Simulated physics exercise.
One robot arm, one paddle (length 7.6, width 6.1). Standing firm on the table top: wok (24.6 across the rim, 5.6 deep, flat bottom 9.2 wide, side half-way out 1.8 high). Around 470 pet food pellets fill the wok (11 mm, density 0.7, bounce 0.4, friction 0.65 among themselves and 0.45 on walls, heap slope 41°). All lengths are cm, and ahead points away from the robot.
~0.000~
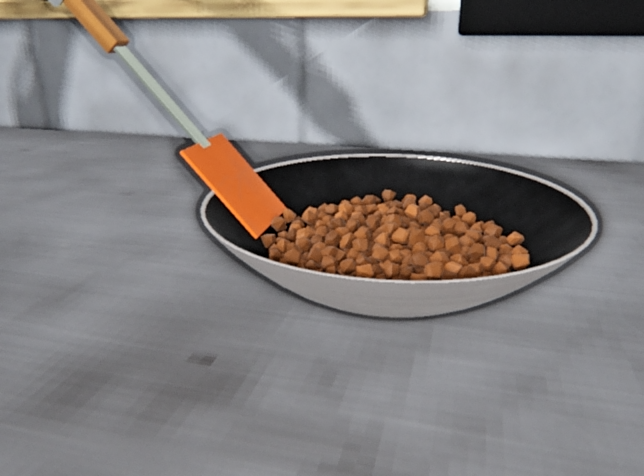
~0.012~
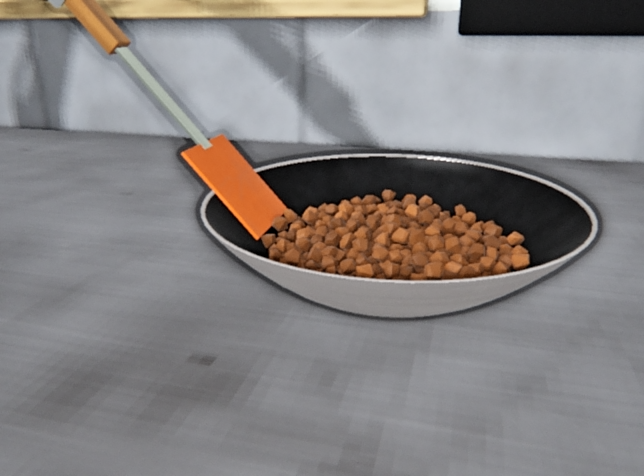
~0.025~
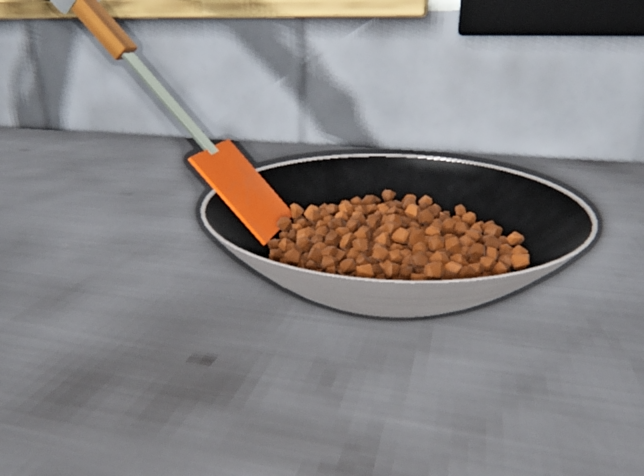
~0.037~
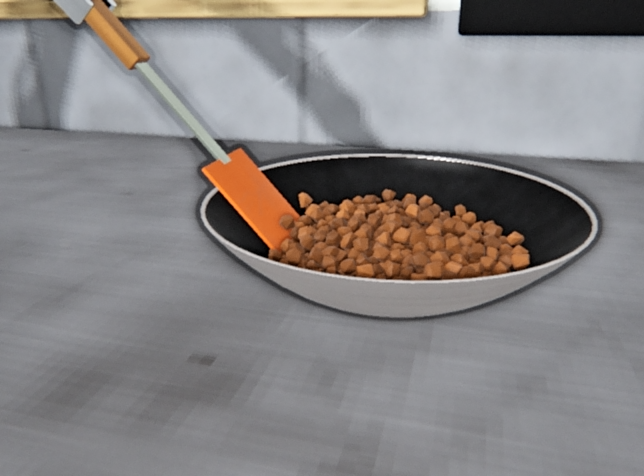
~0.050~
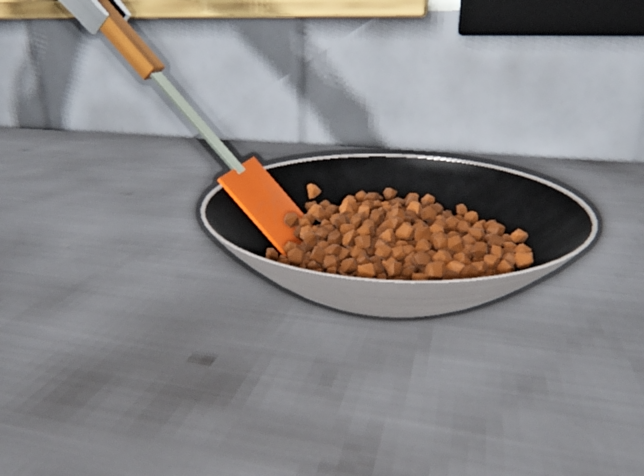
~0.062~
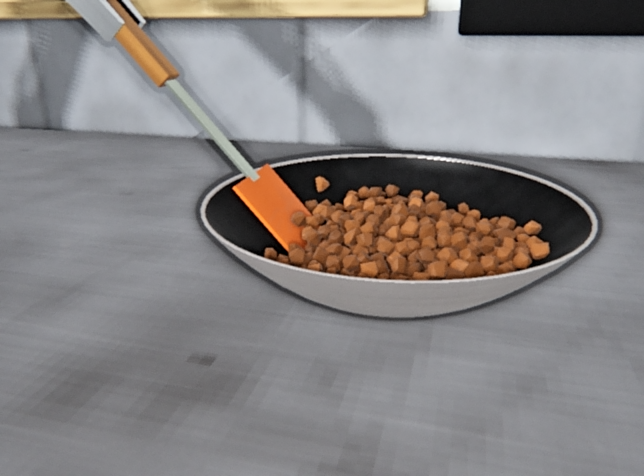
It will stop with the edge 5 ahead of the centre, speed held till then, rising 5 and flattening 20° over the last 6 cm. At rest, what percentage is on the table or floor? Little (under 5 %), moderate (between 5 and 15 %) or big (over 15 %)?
Share on the table or floor: Moderate (between 5 and 15 %).
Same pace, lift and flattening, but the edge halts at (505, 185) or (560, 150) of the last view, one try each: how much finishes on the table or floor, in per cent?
About 20 and 40 per cent.
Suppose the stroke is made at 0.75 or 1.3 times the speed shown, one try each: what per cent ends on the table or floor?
Some 5 and 15 per cent.
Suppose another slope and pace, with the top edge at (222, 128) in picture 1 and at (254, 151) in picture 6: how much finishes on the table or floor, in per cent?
Some 0 per cent.
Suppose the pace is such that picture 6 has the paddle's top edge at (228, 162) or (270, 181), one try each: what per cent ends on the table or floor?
Some 0 and 15 per cent.
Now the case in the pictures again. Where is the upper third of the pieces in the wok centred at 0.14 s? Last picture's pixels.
At about (480, 223).
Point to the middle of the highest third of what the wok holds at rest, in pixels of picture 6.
Around (507, 232).
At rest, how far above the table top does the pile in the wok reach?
Some 7.0 cm.
By 0.10 s, sloping 48°, highest piece 6 above the table; 472 in the wok.
By 0.14 s, sloping 39°, highest piece 7 above the table; 470 in the wok, 2 on the blade or in flight.
By 0.36 s, sloping 28°, highest piece 6 above the table; 425 in the wok, 33 on the table or floor, 14 on the blade or in flight.
By 1.41 s, sloping 28°, highest piece 6 above the table; 425 in the wok, 47 on the table or floor.
Final count, 425 in the wok, 47 on the table or floor. That is 10 % on the table or floor.
